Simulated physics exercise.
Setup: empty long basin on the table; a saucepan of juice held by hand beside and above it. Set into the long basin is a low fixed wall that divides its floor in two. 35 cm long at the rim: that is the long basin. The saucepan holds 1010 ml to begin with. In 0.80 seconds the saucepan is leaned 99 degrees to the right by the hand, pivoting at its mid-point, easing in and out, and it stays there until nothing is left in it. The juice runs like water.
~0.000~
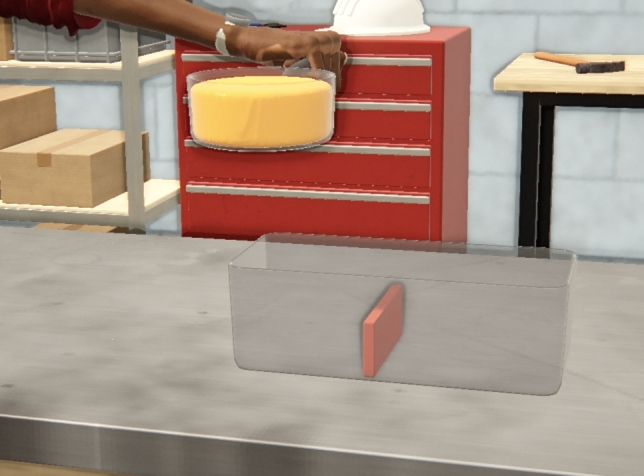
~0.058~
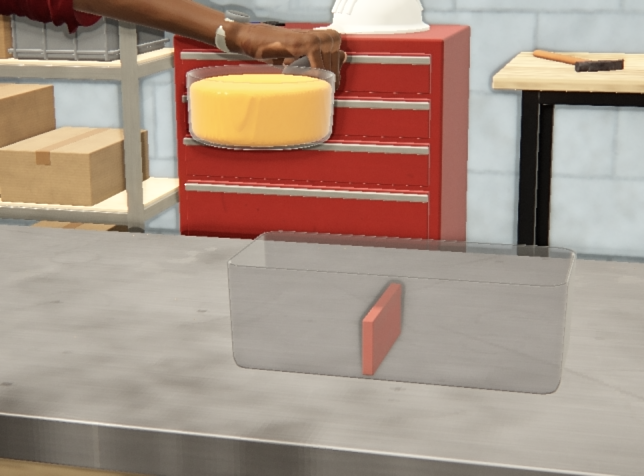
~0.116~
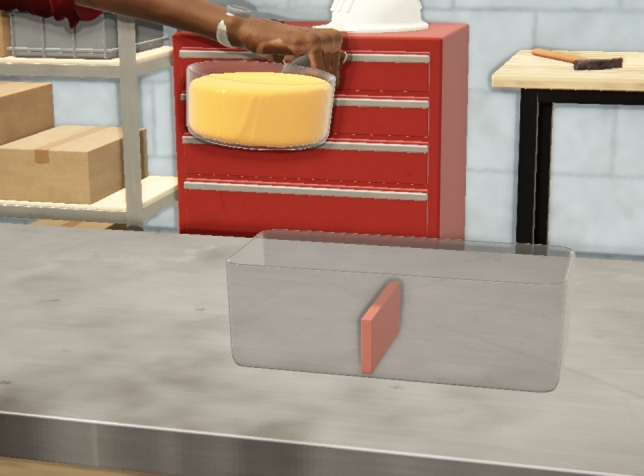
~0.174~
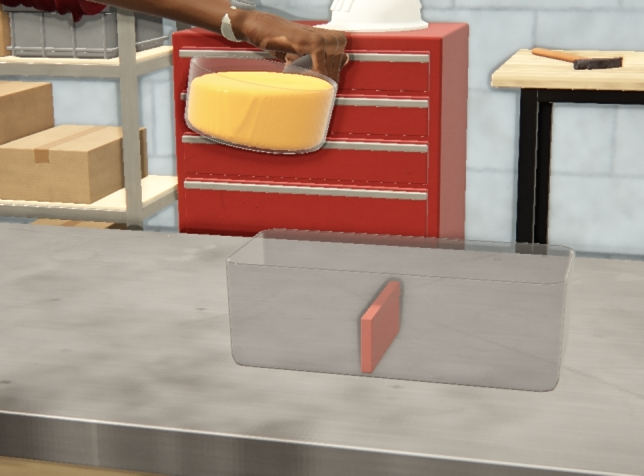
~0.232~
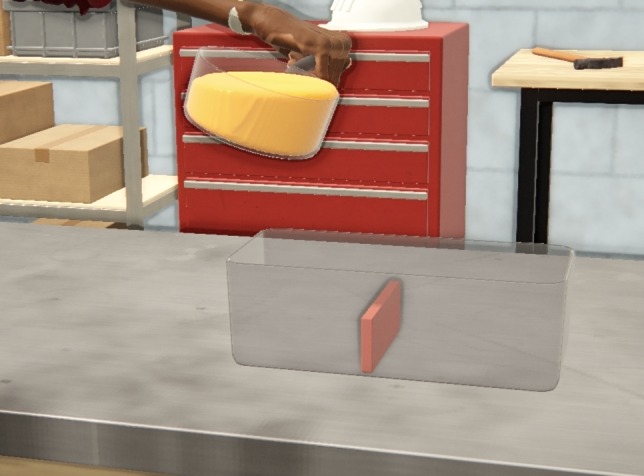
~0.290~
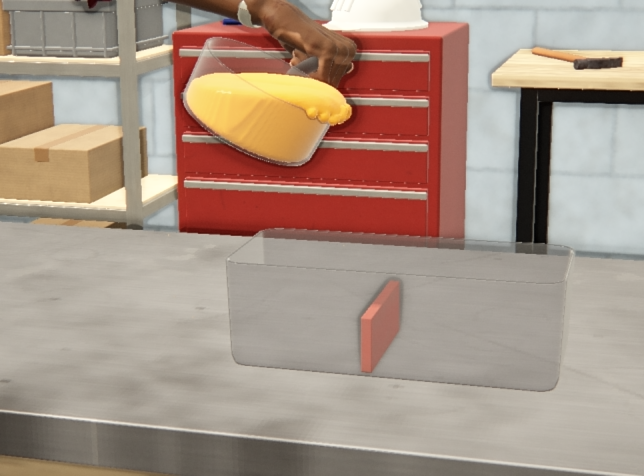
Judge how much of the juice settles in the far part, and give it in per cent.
Some 58 per cent settles in the far part.
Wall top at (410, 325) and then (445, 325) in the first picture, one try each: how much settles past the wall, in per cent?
30 in a hundred, followed by 10 in a hundred.
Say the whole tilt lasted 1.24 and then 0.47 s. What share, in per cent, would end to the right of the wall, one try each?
I'd say 65 percent on the first go, 40 percent on the next.
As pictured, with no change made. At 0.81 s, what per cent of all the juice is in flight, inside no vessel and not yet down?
Something like 7 per cent is in the air then.
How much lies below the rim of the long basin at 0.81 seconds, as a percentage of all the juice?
Near 86 in a hundred.
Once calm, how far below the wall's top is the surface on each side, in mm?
Noted: Left near 40 mm, right near 40 mm.
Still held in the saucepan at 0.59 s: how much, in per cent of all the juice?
Near 26 in a hundred.
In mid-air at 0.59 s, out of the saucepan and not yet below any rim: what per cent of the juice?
Roughly 42 percent.
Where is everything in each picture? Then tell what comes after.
It leans 0°; its right rim is at (332, 79); the juice meets the walls at (197, 84) and (331, 87); the long basin's rim runs from (247, 250) to (572, 271); the wall's top is at (384, 305), in the first picture.
It leans 1°; its right rim is at (331, 79); the juice meets the walls at (197, 81) and (330, 86), in the second picture.
It leans 5°; its right rim is at (332, 83); the juice meets the walls at (196, 79) and (331, 86), in the third picture.
It leans 11°; its right rim is at (333, 90); the juice meets the walls at (199, 78) and (333, 87), in the fourth picture.
It leans 19°; its right rim is at (335, 101); the juice meets the walls at (200, 79) and (334, 93); 2 per cent is over the edge, in the fifth picture.
It leans 29°; its right rim is at (334, 114); the juice meets the walls at (197, 78) and (334, 105); 7 per cent is over the edge, in the sixth picture.
By 0.59 s the tilt is 84° and 27 per cent is still to pour, 4 is left of the wall and 26 right of it.
By 0.81 s the tilt is 99° and 6 per cent is still to pour, 30 is left of the wall and 57 right of it.
By 1.05 s the tilt is 99° and 1 per cent is still to pour, 39 is left of the wall and 57 right of it.
By 1.30 s the tilt is 99° and 0 per cent is still to pour, 41 is left of the wall and 57 right of it.
At rest 41 per cent lies left of the wall, 58 right of it and 1 outside.
